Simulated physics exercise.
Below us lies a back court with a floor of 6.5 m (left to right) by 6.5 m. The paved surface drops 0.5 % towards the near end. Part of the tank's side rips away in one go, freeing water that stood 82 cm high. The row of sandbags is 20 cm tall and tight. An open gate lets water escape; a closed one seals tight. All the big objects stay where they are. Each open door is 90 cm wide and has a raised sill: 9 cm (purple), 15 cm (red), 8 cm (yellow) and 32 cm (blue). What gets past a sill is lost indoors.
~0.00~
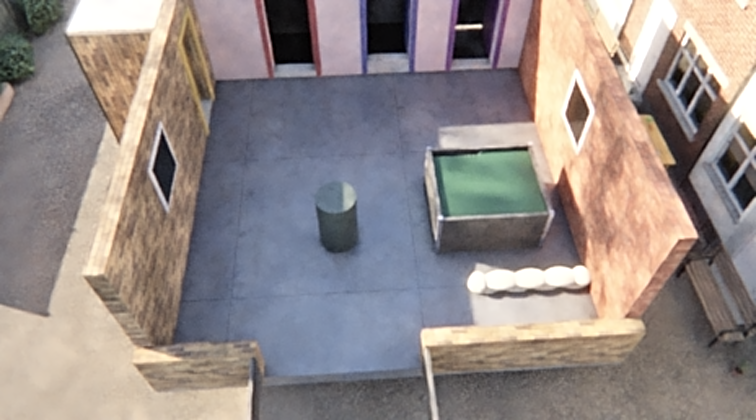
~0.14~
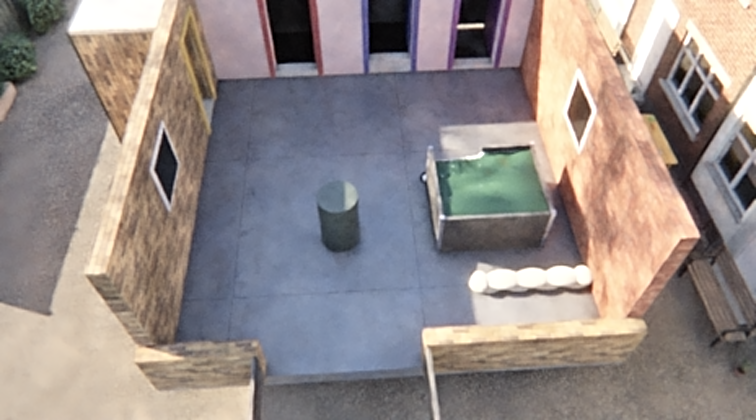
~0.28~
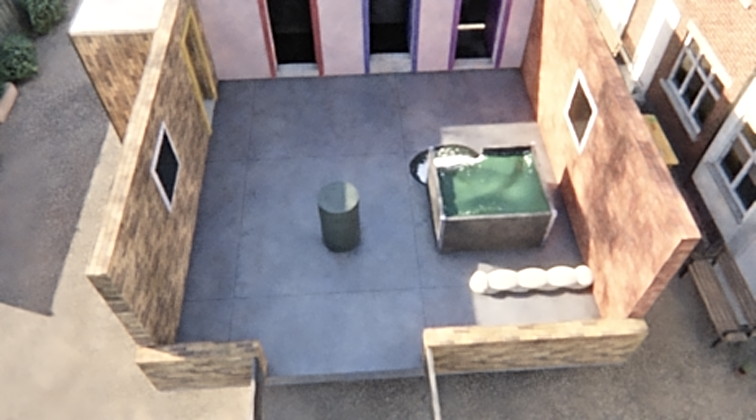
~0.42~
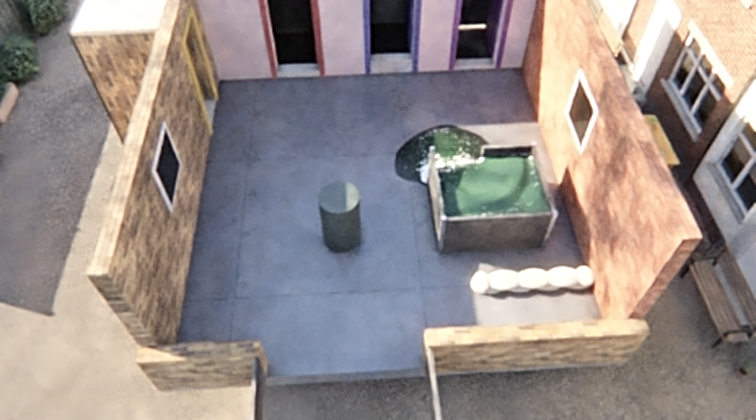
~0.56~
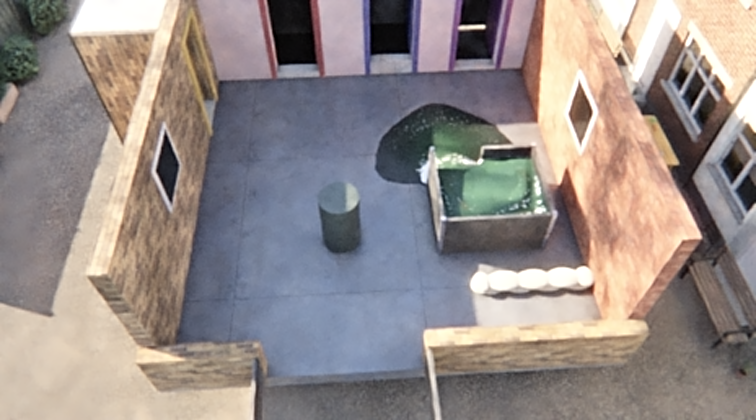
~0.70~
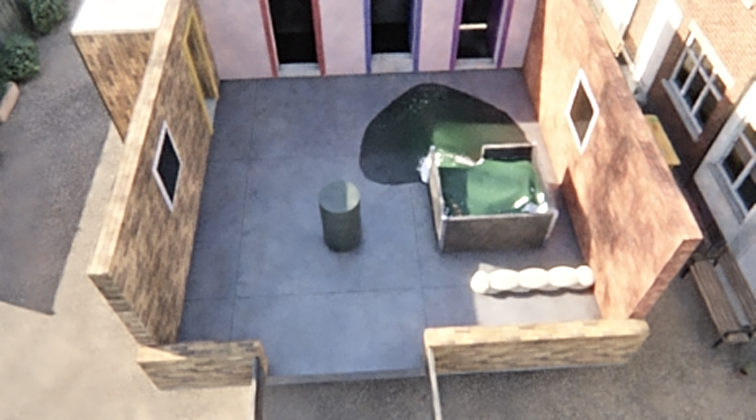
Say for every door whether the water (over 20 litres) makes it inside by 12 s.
Within that time: At the purple door it exceeds the limit; at the red door it keeps below the limit; at the yellow door it goes over the limit; at the blue door it stays under the limit.
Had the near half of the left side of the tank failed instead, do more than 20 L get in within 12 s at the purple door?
Against that limit: Purple under.
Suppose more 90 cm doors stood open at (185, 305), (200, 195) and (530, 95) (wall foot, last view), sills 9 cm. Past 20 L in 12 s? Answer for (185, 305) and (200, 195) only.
In that order: Under, under.
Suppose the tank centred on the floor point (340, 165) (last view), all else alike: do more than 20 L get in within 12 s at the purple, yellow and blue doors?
Then: Purple not over, yellow above, blue under.
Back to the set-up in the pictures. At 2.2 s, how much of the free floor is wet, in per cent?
Some 35 per cent of it.
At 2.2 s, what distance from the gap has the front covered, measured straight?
Some 5.4 m out.
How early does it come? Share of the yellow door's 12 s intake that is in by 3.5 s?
About 20 per cent.
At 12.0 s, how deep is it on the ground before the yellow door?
About 6.0 cm.
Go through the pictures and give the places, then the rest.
Still water, 82 cm deep, in the tank at (487, 183), in the first picture.
The front is at (423, 180), 0.5 m from the gap on the tank's far side; 0.2 m2 of floor is under water; 82 cm left at the back of the tank, in the second picture.
Water pours out on the tank's far side and has run 0.9 m, to a hidden place; typically 12 cm deep outside, 80 cm at the tank's back, in the third picture.
Water pours out on the tank's far side and has run 1.4 m, to (436, 129); typically 8 cm deep outside, 74 cm at the tank's back, in the fourth picture.
Water pours out on the tank's far side and has run 2.1 m, to (426, 108); typically 5 cm deep outside, 69 cm at the tank's back, in the fifth picture.
Water pours out on the tank's far side and has run 2.7 m, to (421, 88); typically 4 cm deep outside, 70 cm at the tank's back, in the sixth picture.
After 1.4 s water covers 30 % of the floor and is deepest (36 cm) near (447, 177); purple door 8 cm at the sill, 9 L in, red door not reached, yellow door not reached, blue door 29 cm at the sill, 0 L in.
After 2.2 s water covers 35 % of the floor and is deepest (30 cm) near (519, 67); purple door 22 cm at the sill, 59 L in, red door 16 cm at the sill, 0 L in, yellow door not reached, blue door 24 cm at the sill, 0 L in.
After 3.5 s water covers 40 % of the floor and is deepest (21 cm) near (221, 80); purple door 15 cm at the sill, 118 L in, red door 9 cm at the sill, 0 L in, yellow door 17 cm at the sill, 16 L in, blue door 15 cm at the sill, 0 L in.
After 7.0 s water covers 75 % of the floor and is deepest (12 cm) near (585, 270); purple door 9 cm at the sill, 138 L in, red door 5 cm at the sill, 1 L in, yellow door 11 cm at the sill, 75 L in, blue door 7 cm at the sill, 0 L in.
After 12.0 s water covers 90 % of the floor and is deepest (8 cm) near (174, 366); purple door 4 cm at the sill, 138 L in, red door 5 cm at the sill, 1 L in, yellow door 6 cm at the sill, 79 L in, blue door 4 cm at the sill, 0 L in.
